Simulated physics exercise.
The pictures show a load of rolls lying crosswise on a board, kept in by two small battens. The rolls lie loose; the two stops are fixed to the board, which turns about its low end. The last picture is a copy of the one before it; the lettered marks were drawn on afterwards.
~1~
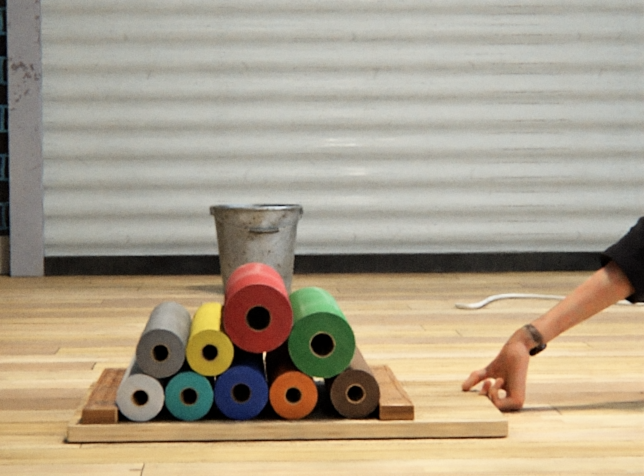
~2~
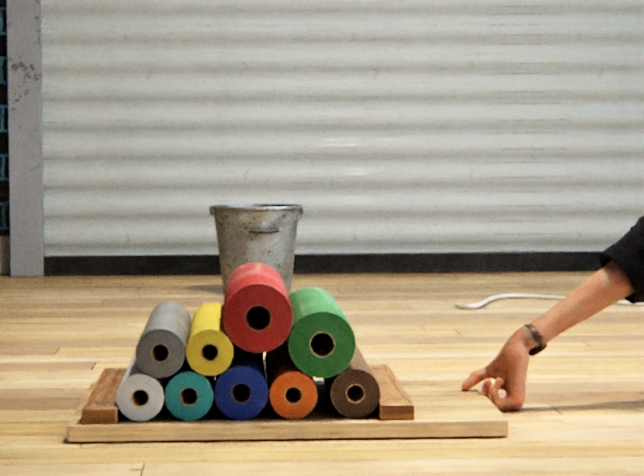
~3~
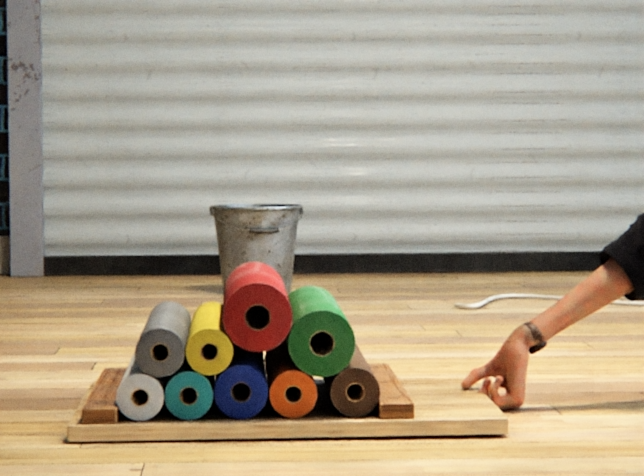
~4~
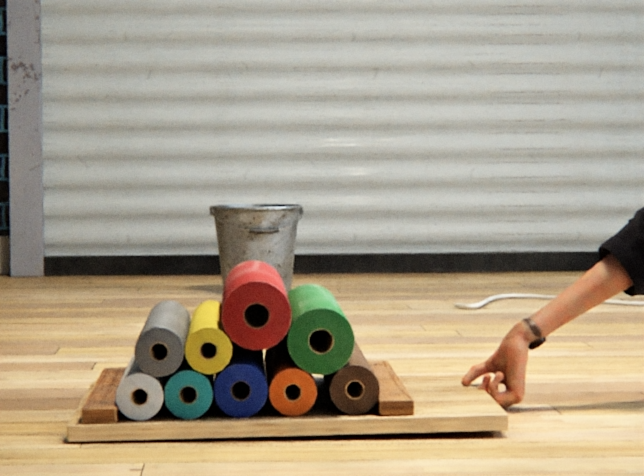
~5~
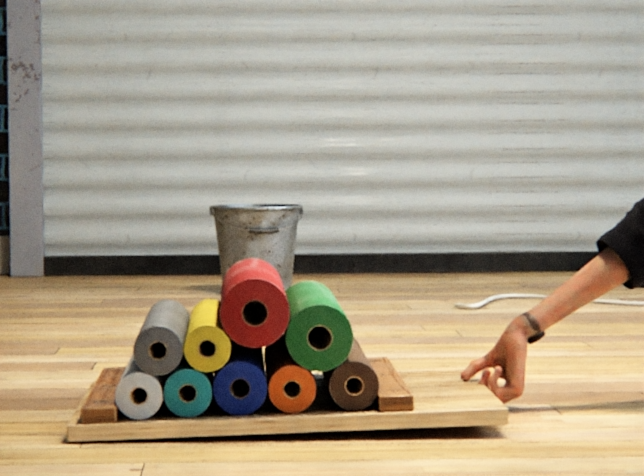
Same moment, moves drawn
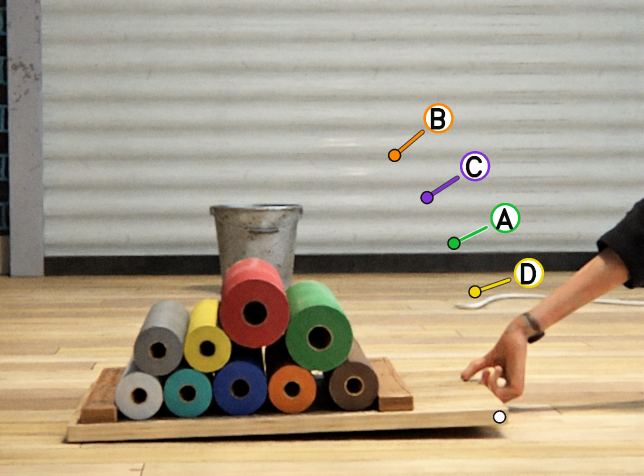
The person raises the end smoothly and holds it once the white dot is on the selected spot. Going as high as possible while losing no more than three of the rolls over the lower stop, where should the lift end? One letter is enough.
The last mark within the limit is D.
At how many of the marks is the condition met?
One of the four.
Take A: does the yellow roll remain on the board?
No, with A.
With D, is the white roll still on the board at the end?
The white roll: Yes.
On the marked copy, A at (454, 243); B at (394, 155); C at (427, 197); D at (475, 292); the white dot at (499, 417).
Following D. Soon after the start, board at 14°.
Later, board at 19°.
In the end, board at 19°, none over the low batten.
As for the rest, A four over the low batten (green, grey, yellow, red); B four over the low batten (green, grey, yellow, red); C four over the low batten (green, grey, yellow, red).
